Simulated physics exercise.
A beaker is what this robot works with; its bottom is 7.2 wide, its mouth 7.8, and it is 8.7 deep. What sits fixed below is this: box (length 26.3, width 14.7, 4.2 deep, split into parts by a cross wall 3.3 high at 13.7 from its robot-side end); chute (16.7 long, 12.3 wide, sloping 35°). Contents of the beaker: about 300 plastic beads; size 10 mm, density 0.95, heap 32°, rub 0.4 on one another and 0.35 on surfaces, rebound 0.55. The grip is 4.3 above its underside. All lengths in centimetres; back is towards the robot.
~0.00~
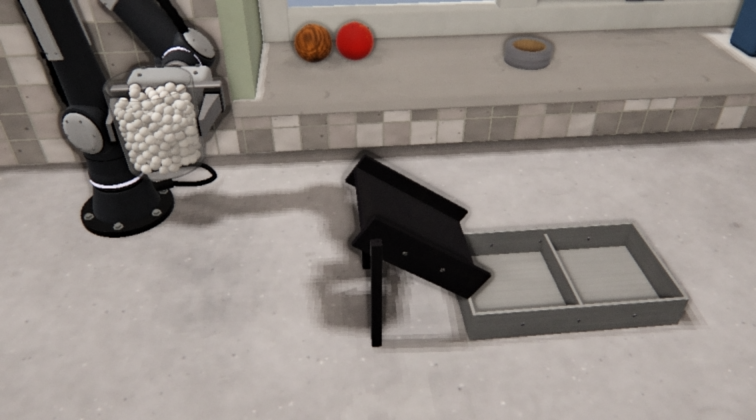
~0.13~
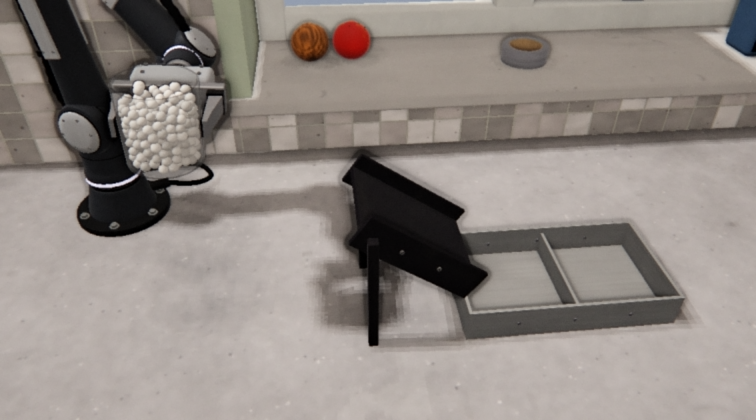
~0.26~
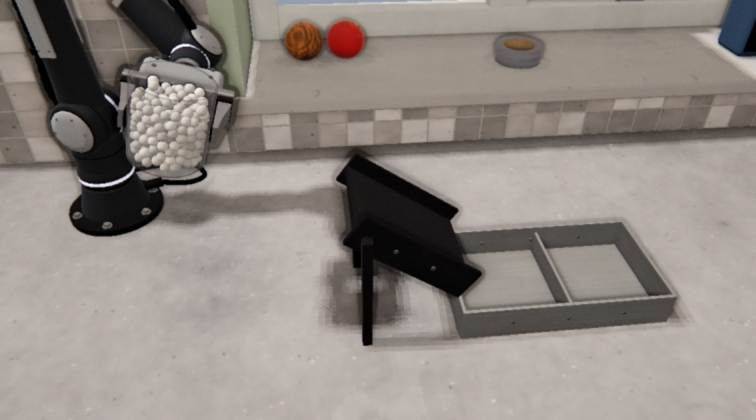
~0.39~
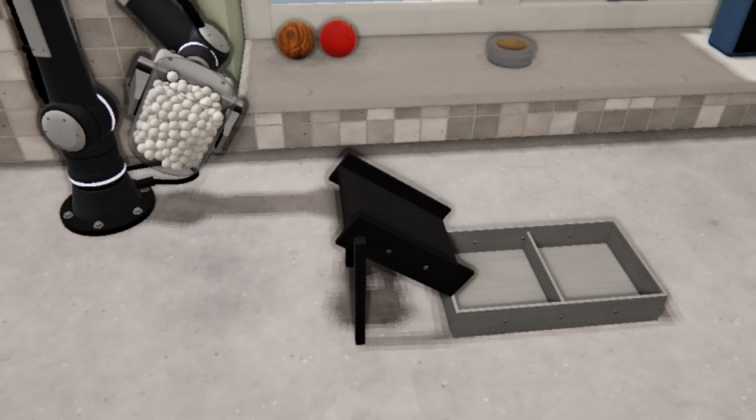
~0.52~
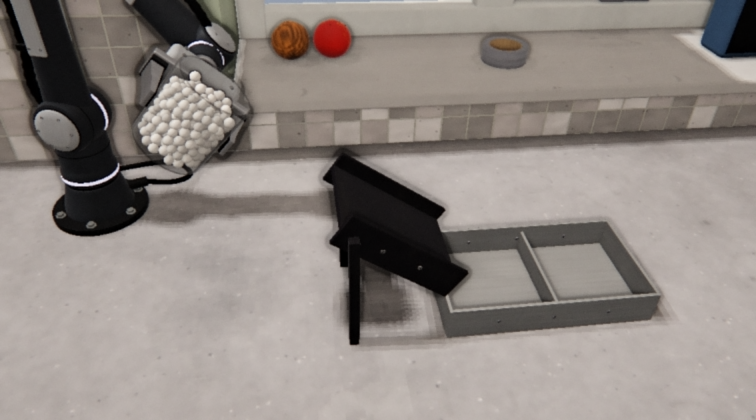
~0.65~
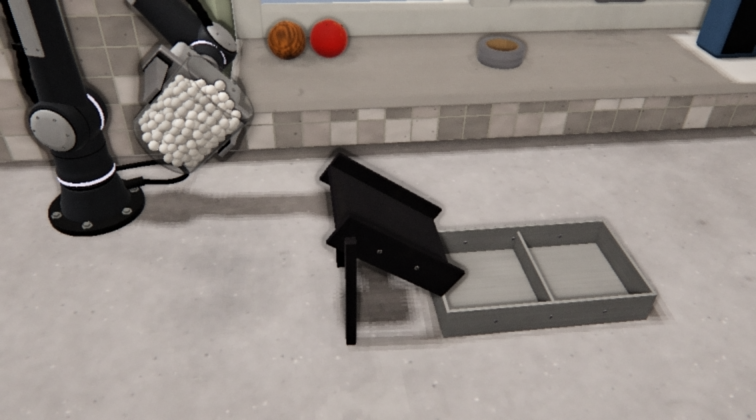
At the start, a black robot arm holds a container heaped with small white beads upright at the left, near a sloped black chute and a gray two-part tray. The arm then tilts the container steadily toward the right, and by the end it leans well over, beads still inside.
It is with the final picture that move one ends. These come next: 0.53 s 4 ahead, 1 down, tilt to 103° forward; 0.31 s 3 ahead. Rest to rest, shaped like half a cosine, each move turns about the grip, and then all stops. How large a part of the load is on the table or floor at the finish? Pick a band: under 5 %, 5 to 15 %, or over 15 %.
Over 15 %.
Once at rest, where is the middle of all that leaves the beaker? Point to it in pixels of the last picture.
(360, 296).
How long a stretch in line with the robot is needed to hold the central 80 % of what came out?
I'd say close to 44 cm.
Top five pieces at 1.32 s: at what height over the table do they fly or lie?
Roughly 28 cm.
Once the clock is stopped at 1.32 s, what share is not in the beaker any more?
About 40 in a hundred parts are out by then.
By 0.99 s, tilted 86° forward, highest piece 30 above the table; 299 in the beaker.
By 1.32 s, tilted 103° forward, highest piece 28 above the table; 176 in the beaker, 49 on the table or floor, 74 on the chute or in flight.
By 1.69 s, tilted 103° forward, highest piece 25 above the table; 142 on the table or floor, 65 in the beaker, 18 in the robot-side part, 1 in the far-side part, 73 on the chute or in flight.
By 2.74 s, tilted 103° forward, highest piece 2 above the table; 241 on the table or floor, 38 in the robot-side part, 20 in the far-side part.
Final count, 241 on the table or floor, 38 in the robot-side part, 20 in the far-side part. That is 81 % on the table or floor.
